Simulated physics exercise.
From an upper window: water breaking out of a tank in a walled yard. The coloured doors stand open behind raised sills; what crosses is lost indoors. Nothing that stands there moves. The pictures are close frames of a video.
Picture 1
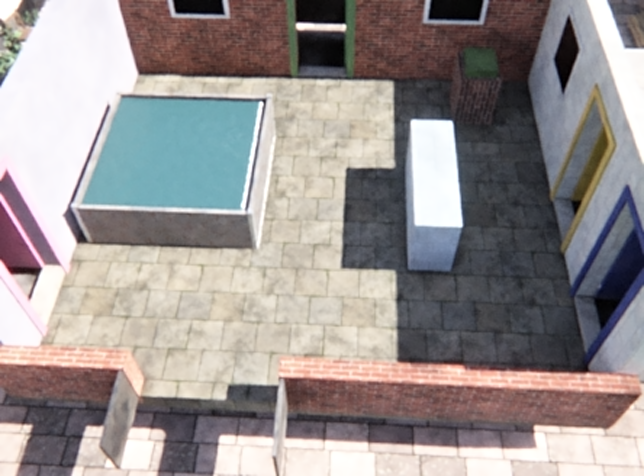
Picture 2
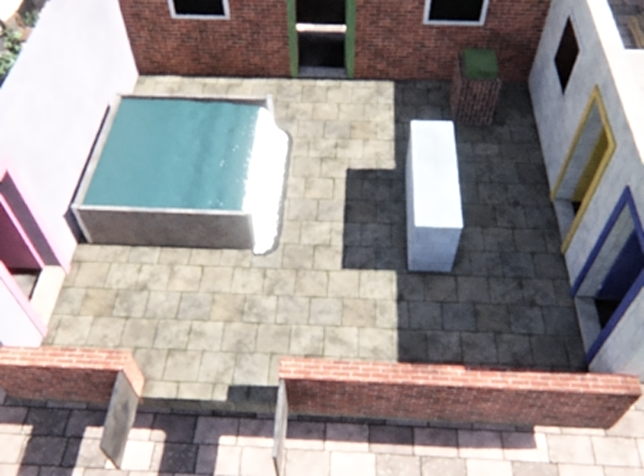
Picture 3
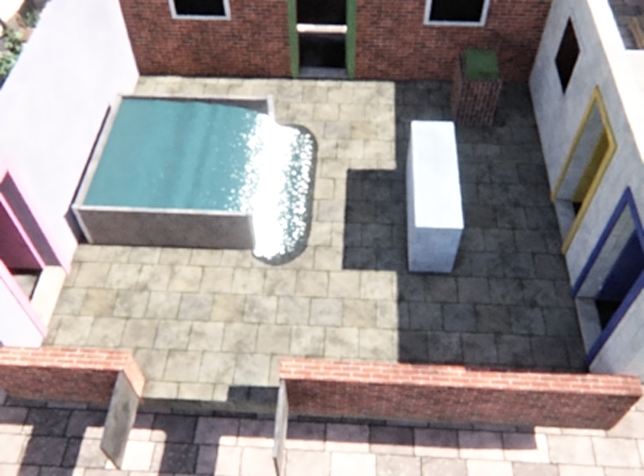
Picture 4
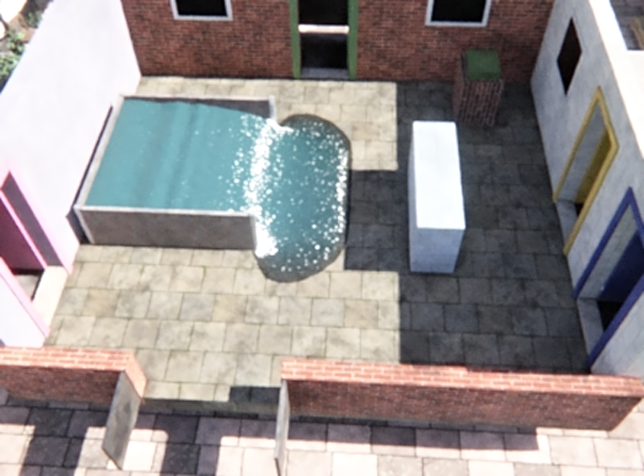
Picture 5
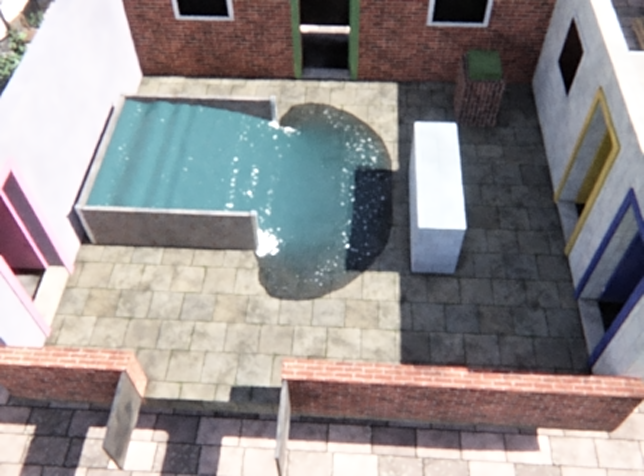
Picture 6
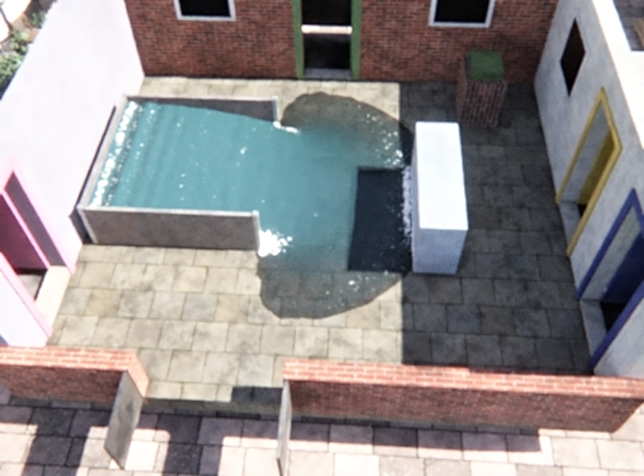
Blue-green water pours from the open right side of a low grey tank in a paved, walled yard, seen from above by a still camera. A white block stands right of centre, with pink, yellow and blue doorways at the sides and brick walls behind and in front. The water drops in a white, foaming band, then spreads rightward in a rounded sheet across the paving and meets the block.
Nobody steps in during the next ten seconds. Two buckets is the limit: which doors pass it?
One by one: The green door takes more than that; the pink door stays under that; the yellow door takes more than that; the blue door takes more than that.
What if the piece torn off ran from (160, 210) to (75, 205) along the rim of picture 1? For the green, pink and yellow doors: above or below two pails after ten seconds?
My reading: The green one lets less in; the pink one goes over; the yellow one is under.
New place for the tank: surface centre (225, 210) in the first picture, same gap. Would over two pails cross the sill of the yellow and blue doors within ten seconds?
The yellow door is under; the blue door goes over.
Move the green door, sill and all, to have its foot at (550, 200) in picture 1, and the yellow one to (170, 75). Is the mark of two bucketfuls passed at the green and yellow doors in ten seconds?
One by one: The green door floods; the yellow door is over.
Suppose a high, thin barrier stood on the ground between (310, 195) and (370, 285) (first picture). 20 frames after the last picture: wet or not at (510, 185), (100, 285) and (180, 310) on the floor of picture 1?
In turn: Covered, clear, dry.
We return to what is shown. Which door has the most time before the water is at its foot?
Last comes the pink door.
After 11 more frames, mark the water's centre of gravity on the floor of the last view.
Roughly at (316, 195).
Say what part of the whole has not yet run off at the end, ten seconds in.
I make it 86 per cent.
A moment on, water covers 40 % of the floor; the green door wet at the sill, nothing in, the pink door not reached, the yellow door not reached, the blue door not reached.
Next, water covers 50 % of the floor; the green door under two buckets in, the pink door not reached, the yellow door wet at the sill, nothing in, the blue door not reached.
Then, water covers 70 % of the floor; the green door under two buckets in, the pink door not reached, the yellow door wet at the sill, nothing in, the blue door under two buckets in.
Later, water covers 95 % of the floor; the green door over two buckets in, the pink door wet at the sill, nothing in, the yellow door over two buckets in, the blue door over two buckets in.
In the end, water covers 100 % of the floor; the green door far over two buckets in, the pink door wet at the sill, nothing in, the yellow door far over two buckets in, the blue door far over two buckets in.
